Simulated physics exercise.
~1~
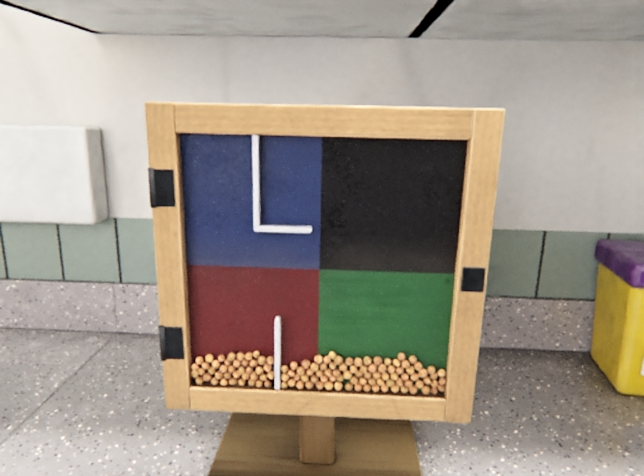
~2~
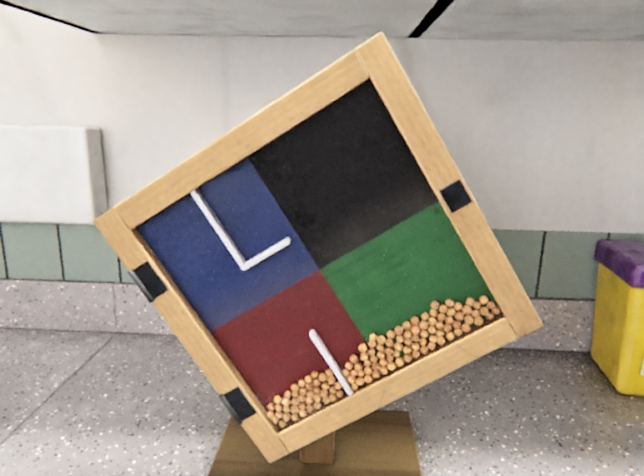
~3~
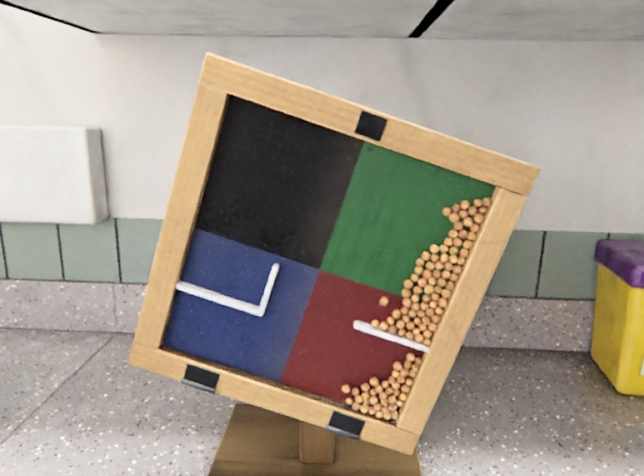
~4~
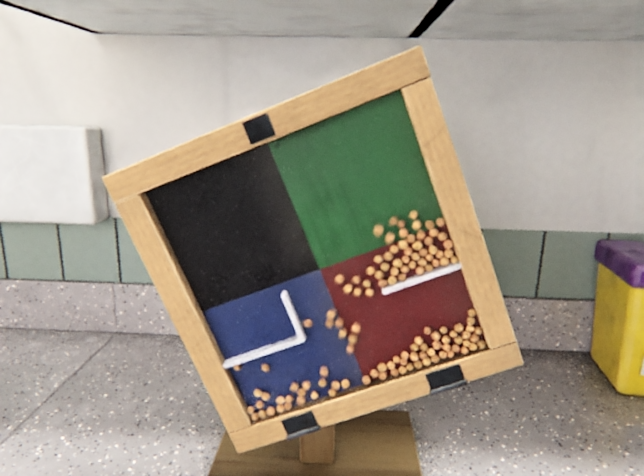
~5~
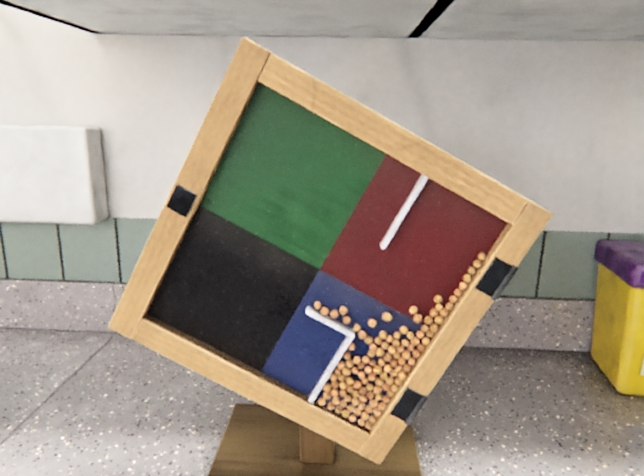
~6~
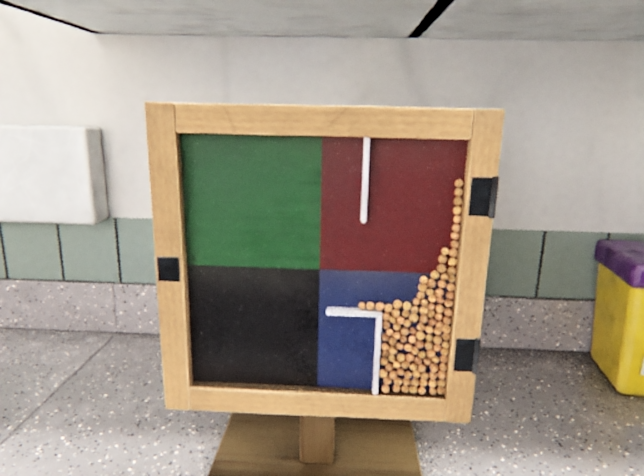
Small wooden beads lie along the bottom of a square wooden case, across its red and green quarters, with blue and black above and white strips inside. The case tips counterclockwise on its stand, and the beads settle along the lowered edge. As it keeps turning, they bank up the right side through green and red. Next they spill over and around the red quarter's strip, some scattering into blue. The case finishes upside down, with most beads heaped in the blue quarter at lower right, beside the bent strip, and a thin line reaching up into red.
